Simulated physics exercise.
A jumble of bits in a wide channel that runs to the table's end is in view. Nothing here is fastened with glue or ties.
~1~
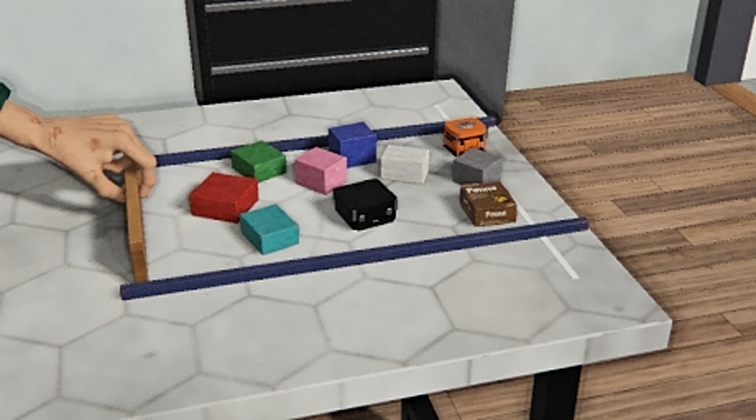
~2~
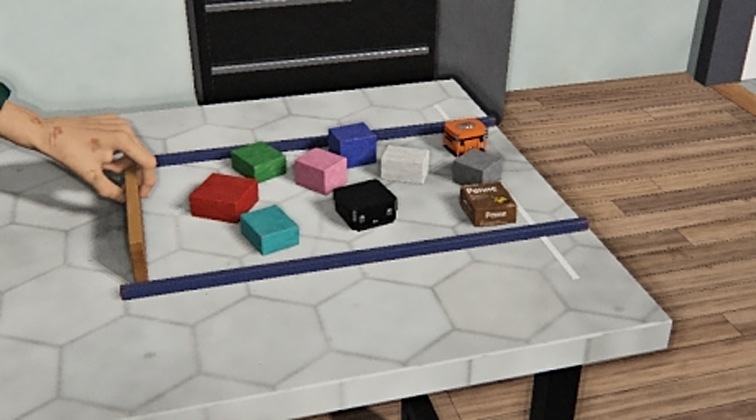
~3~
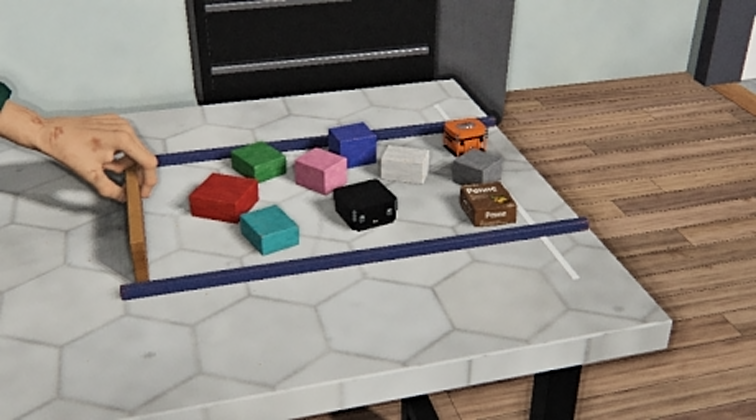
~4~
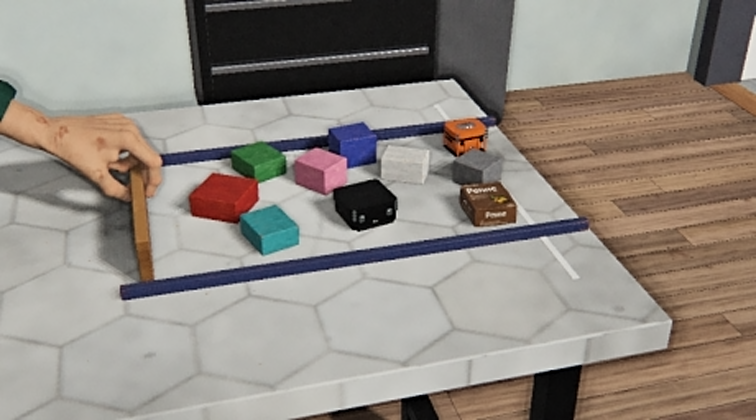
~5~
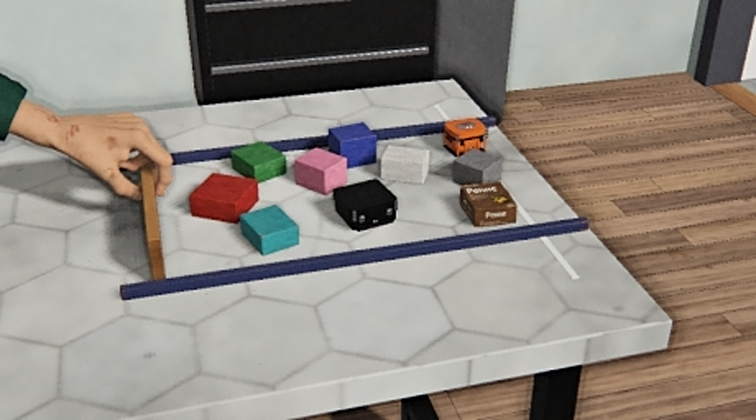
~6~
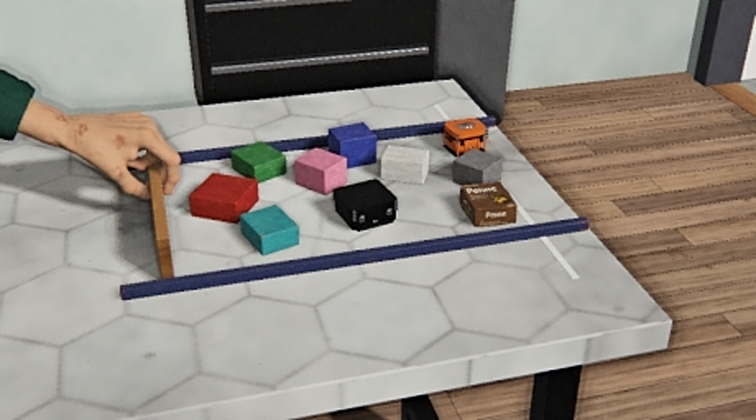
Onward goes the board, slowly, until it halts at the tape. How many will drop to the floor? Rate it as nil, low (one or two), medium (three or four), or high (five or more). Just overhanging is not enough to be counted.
High, five or more.
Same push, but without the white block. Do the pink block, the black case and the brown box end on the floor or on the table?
Pink block down; black case down; brown box down.
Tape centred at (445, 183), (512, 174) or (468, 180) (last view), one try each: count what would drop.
2, 7, 4.
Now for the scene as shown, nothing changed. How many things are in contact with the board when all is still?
Well, it touches 3.
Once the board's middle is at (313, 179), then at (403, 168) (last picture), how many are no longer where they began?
At the first spot the count is 7, and at the second it is 10.
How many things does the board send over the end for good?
It is 7, no more and no fewer.
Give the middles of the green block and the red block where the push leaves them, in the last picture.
The green block stops around (487, 138); the red block around (509, 156).
Soon after, none off yet; orange case at rest near (465, 137); grey block at rest near (478, 170); brown box at rest near (488, 204).
In the end, the number that fall off is five or more; gone, pink block, black case, blue block, white block, brown box, grey block and orange case.
